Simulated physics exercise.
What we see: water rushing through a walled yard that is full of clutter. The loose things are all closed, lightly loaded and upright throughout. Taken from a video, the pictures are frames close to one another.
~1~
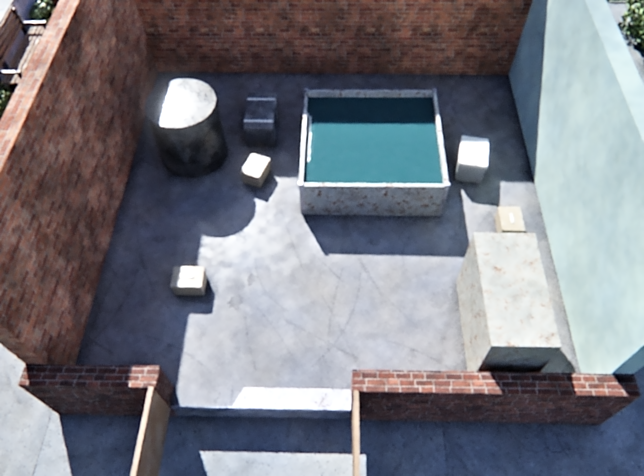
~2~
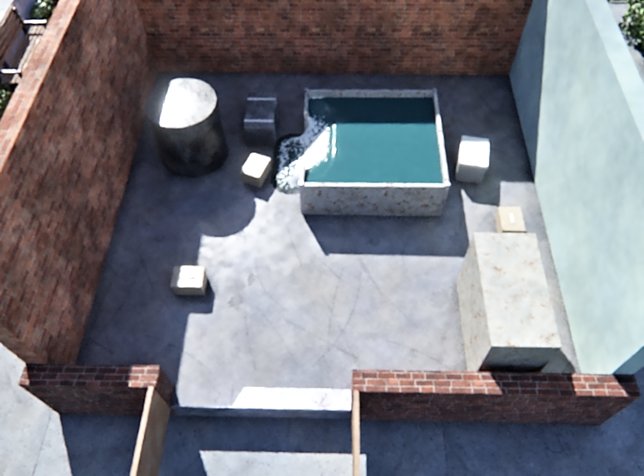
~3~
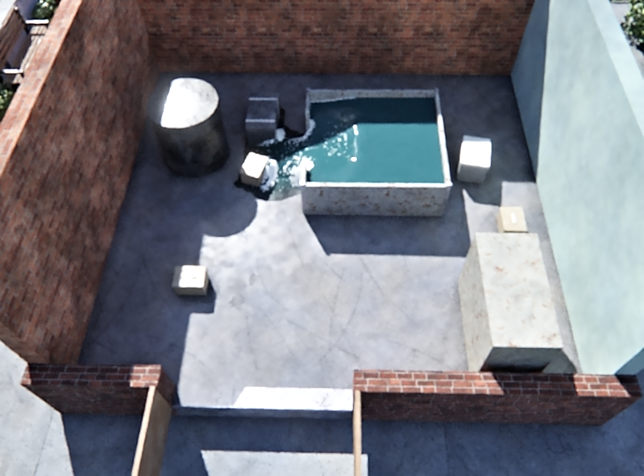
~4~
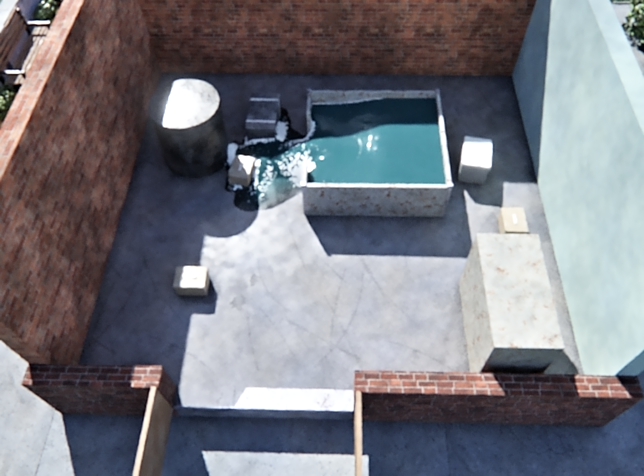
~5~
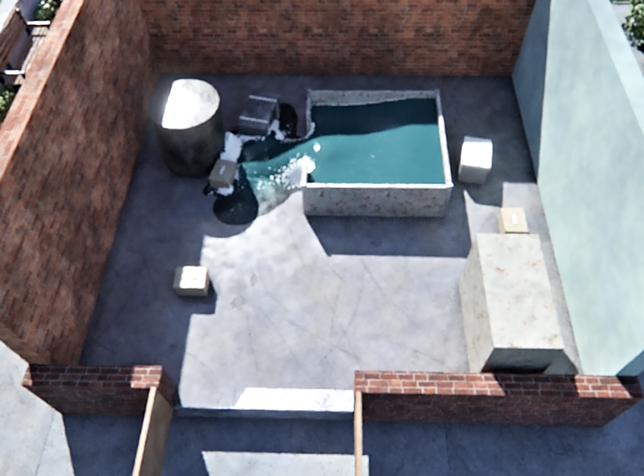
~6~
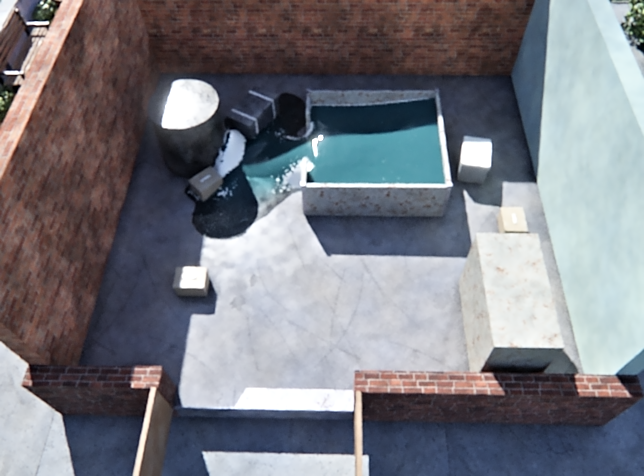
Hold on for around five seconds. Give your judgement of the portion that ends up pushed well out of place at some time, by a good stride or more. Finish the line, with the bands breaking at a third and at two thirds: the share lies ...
The share lies between a third and two thirds.
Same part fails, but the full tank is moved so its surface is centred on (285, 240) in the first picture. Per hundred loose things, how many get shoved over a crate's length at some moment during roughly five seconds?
About 20 %.
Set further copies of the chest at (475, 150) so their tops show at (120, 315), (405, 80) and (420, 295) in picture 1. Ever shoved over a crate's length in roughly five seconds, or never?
Going by the order given: Travels that far, stays in place, stays in place.
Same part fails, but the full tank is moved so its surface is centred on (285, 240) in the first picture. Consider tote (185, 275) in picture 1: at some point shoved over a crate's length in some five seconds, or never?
Verdict: Yes.
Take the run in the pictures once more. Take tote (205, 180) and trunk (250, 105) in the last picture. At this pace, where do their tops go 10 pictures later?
Expect them at roughly (117, 245) and roughly (236, 62).
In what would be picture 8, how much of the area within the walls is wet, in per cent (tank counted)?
25 %.
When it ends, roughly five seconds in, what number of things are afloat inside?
Exactly 0.
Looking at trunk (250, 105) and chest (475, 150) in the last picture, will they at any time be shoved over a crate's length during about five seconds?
In order: Traveled far; stayed within range.
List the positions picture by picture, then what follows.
In the first frame, a tote at (255, 165) rests on the ground; a trunk at (260, 110), on the bottom; 0 of 5 have shifted.
In the second frame, a tote at (255, 165) rests on the ground; a trunk at (260, 110), on the bottom; 0 of 5 have shifted.
In the third frame, a tote at (254, 165), on the bottom, close to its start; a trunk at (262, 110) rests on the ground; 0 of 5 have shifted.
In the fourth frame, a tote at (241, 167), on the bottom, close to its start; a trunk at (262, 110), on the bottom; 1 of 5 have shifted.
In the fifth frame, a tote at (223, 170) rests on the ground, a stride from its start; a trunk at (258, 109), on the bottom, close to its start; 2 of 5 have shifted.
In the sixth frame, a tote at (205, 179), on the bottom, a stride from its start; a trunk at (252, 105) rests on the ground, close to its start; 2 of 5 have shifted.
A moment on, 2 of 5 are well off their spots; 0 afloat.
Next, 2 of 5 are well off their spots; 1 afloat.
Later, 2 of 5 are well off their spots; 2 afloat.
In the end, 2 of 5 are well off their spots, and 2 have been at some point; 0 afloat.
